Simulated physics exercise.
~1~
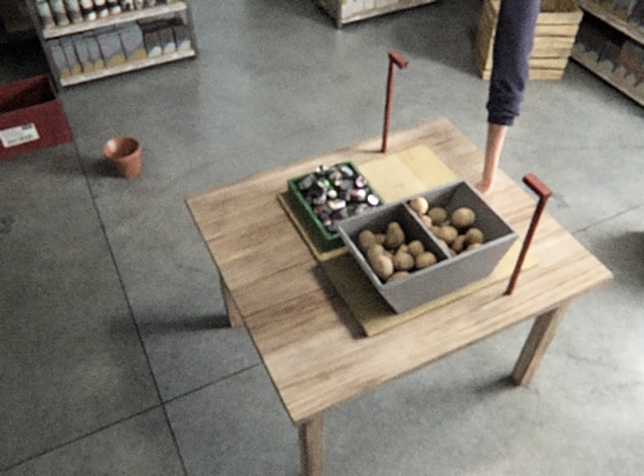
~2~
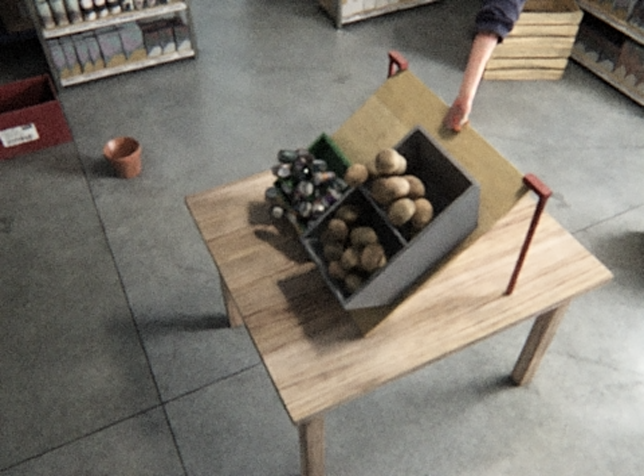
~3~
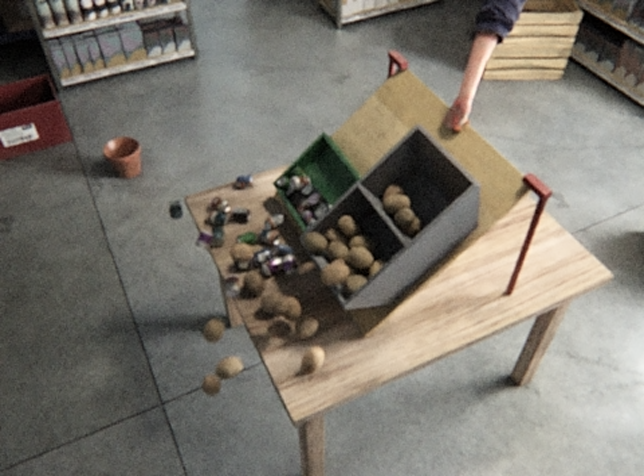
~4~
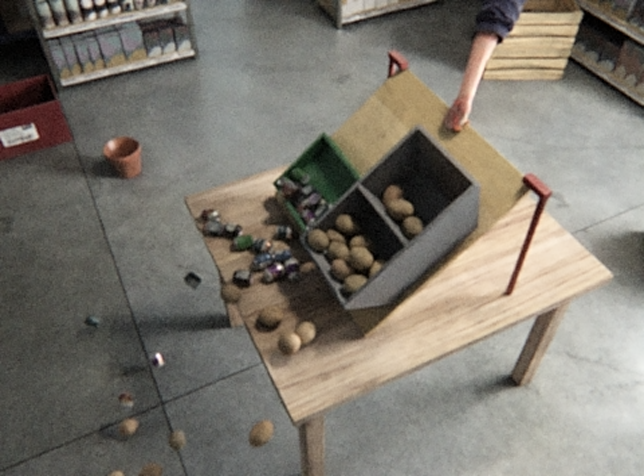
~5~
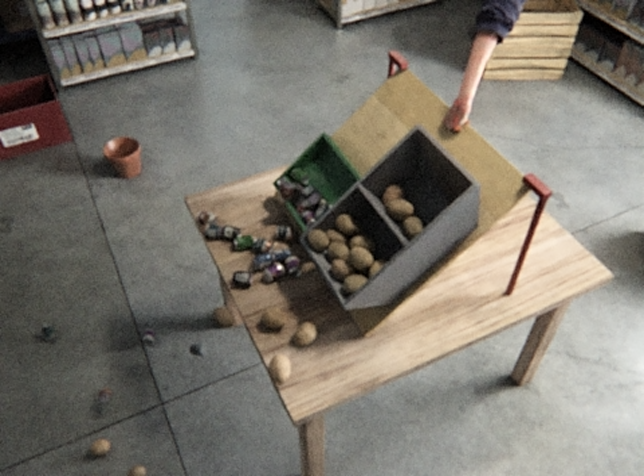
In this clip, a hand lifts the right side of a board on a wooden table, tilting its grey box of potatoes and green box of mini cans leftward. Many potatoes and cans spill across the table, some falling to the floor, while others stay inside the boxes as the board is held tilted.
